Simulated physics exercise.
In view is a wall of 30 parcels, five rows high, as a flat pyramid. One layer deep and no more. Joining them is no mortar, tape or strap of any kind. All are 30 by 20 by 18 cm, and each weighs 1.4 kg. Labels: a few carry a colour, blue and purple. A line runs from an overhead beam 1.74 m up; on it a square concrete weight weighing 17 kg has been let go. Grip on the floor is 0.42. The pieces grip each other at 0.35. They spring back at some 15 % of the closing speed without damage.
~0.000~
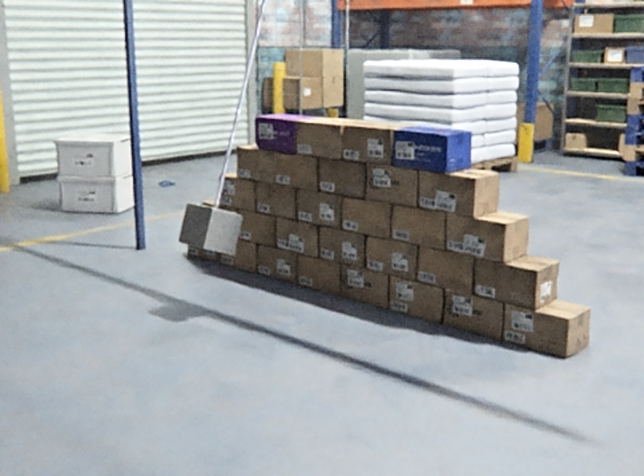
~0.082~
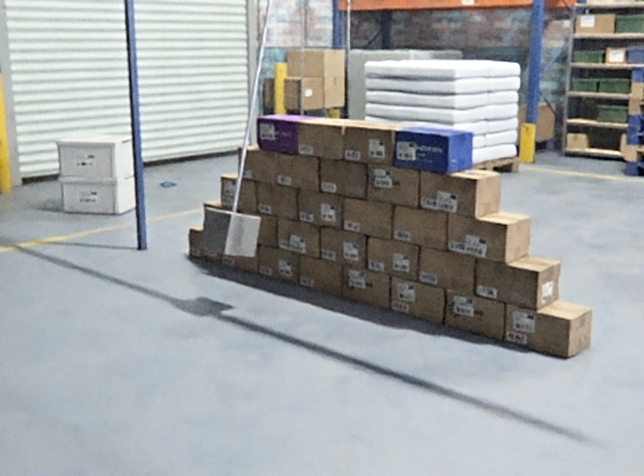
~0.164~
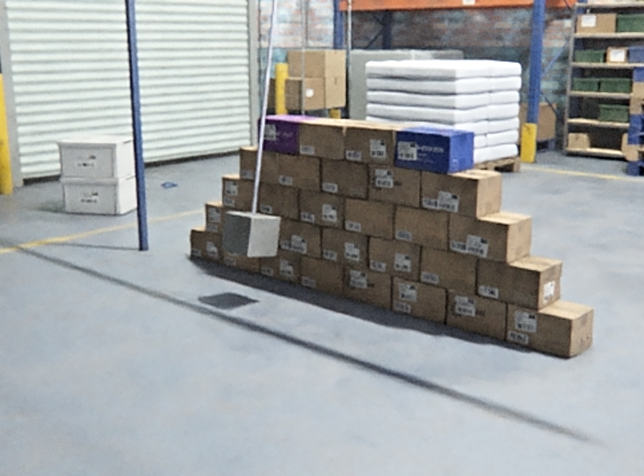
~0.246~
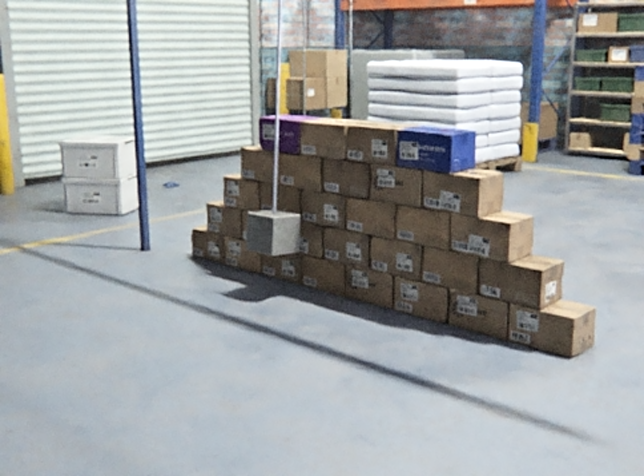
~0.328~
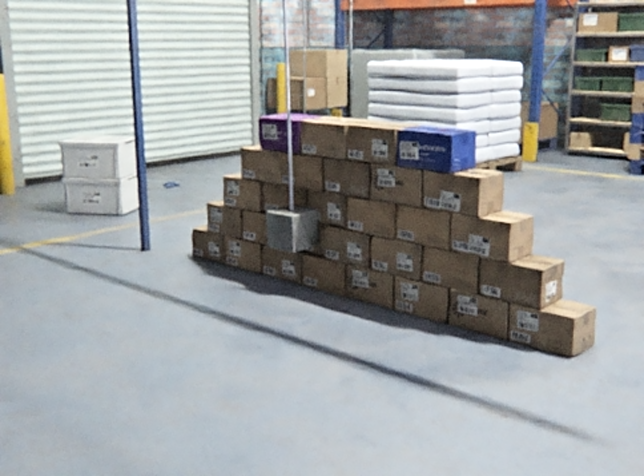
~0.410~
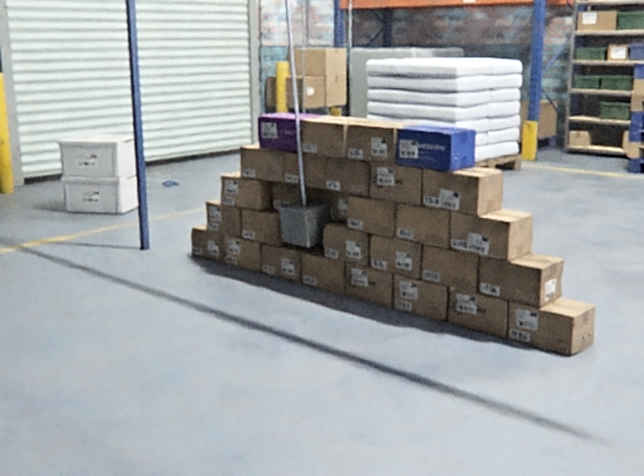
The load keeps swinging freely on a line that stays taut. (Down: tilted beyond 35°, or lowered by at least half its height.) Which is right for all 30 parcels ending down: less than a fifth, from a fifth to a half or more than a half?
It is a fifth to half.
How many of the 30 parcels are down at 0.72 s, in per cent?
By then, 5 per cent.
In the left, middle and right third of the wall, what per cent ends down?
30 / 50 / 0 %, left to right.
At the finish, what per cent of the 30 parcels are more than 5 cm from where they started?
35 %.
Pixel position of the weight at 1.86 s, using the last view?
Around (230, 231).
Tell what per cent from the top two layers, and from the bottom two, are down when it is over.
Of the top ones 70 percent, of the bottom ones 10 percent.
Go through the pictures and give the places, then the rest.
In the first frame (each place is the centre of the face we see best), weight (202, 227) line 20° before plumb; purple parcel (274, 135); blue parcel (419, 151); all as stacked.
In the second frame, weight (222, 232) line 15° before plumb; purple parcel (275, 135).
In the third frame, weight (243, 235) line 10° before plumb; blue parcel (422, 151).
In the fourth frame, weight (266, 236) line 4° before plumb; purple parcel (278, 136).
In the fifth frame, weight (286, 233) line 2° past plumb; purple parcel (278, 135); 3 have shifted.
In the sixth frame, weight (300, 229) line 6° past plumb; purple parcel (278, 134); blue parcel (423, 149); 5 have shifted.
By 0.72 s, line 16° past plumb; 1 of the 30 parcels down; purple parcel moved 10 cm.
By 1.86 s, line 16° before plumb; 6 of the 30 parcels down; purple parcel tilted 73°, 27 cm lower.
By 2.82 s, line 3° past plumb; 9 of the 30 parcels down; purple parcel upside down.
When it is over (4.0 s), line 4° before plumb; 9 of the 30 parcels down; purple parcel on its side; blue parcel unmoved. That is 30 per cent. In pixels of the last frame, middles, purple parcel near (393, 251), blue parcel near (437, 147).
